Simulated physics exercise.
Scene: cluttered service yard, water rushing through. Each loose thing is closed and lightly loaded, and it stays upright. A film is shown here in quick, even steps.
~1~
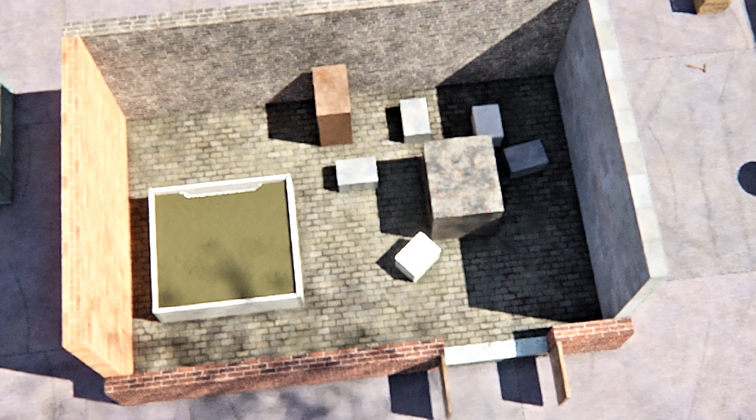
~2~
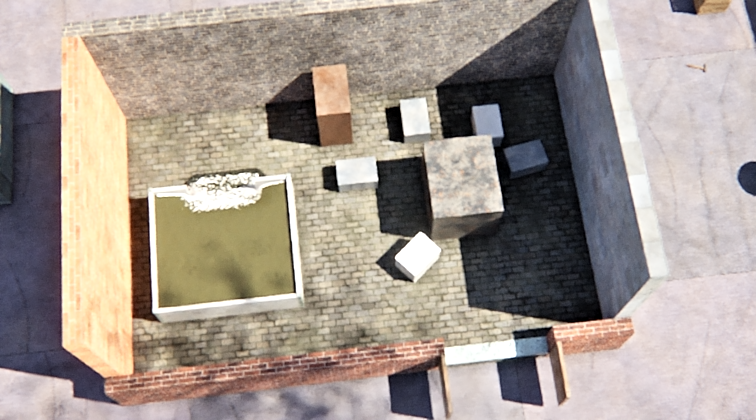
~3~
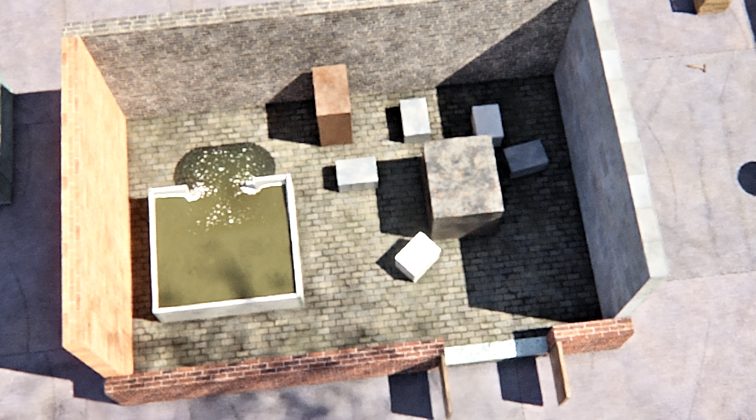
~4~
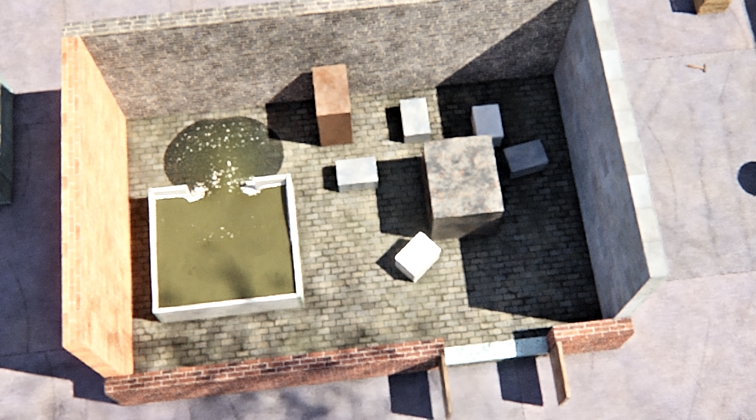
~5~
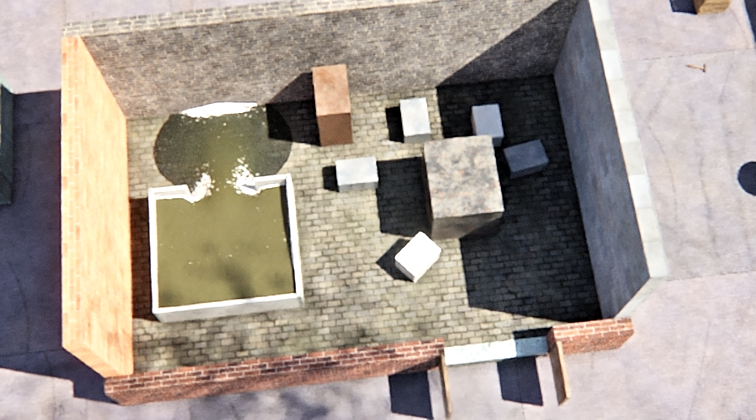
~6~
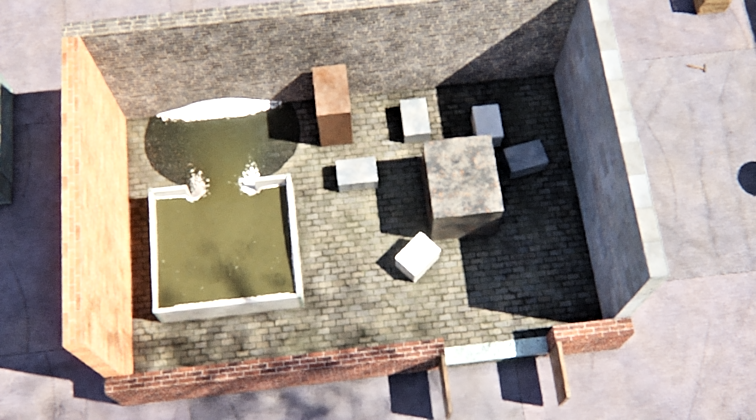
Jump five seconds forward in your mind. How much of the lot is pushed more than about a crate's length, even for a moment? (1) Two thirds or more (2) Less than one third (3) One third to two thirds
2.
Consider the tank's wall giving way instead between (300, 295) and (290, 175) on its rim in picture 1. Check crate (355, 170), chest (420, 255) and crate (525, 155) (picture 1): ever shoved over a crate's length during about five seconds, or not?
Each in turn, ends up that far off, ends up that far off, never travels that far.
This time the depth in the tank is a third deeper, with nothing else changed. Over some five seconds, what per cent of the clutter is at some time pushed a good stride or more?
Near 0 per cent of the loose things.
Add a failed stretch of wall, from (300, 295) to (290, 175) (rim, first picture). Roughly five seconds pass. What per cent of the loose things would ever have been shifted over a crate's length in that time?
My figure is about 80 %.
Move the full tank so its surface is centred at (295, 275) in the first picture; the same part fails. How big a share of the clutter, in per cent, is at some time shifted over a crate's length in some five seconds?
By my reckoning, about 0 per cent.
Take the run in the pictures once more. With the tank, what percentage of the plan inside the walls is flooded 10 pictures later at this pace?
Estimate: 35 %.
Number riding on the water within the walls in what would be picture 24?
The answer would be 0.
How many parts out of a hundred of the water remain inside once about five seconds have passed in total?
Estimate: Near 100 in a hundred.
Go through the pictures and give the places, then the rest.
A crate at (526, 155) rests on the ground; a chest at (488, 121) rests on the ground; 0 of 5 have shifted, in the first picture.
A crate at (526, 155), on the bottom; a chest at (488, 121), on the bottom; 0 of 5 have shifted, in the second picture.
A crate at (526, 155) rests on the ground; a chest at (488, 121), on the bottom; 0 of 5 have shifted, in the third picture.
A crate at (526, 155) rests on the ground; a chest at (488, 121) rests on the ground; 0 of 5 have shifted, in the fourth picture.
A crate at (526, 155), on the bottom; a chest at (488, 121), on the bottom; 0 of 5 have shifted, in the fifth picture.
A crate at (526, 155), on the bottom; a chest at (488, 121), on the bottom; 0 of 5 have shifted, in the sixth picture.
A moment on, 0 of 5 are well off their spots; 0 afloat.
Next, 0 of 5 are well off their spots; 0 afloat.
Later, 0 of 5 are well off their spots; 0 afloat.
In the end, 0 of 5 are well off their spots, and 0 have been at some point; 0 afloat.
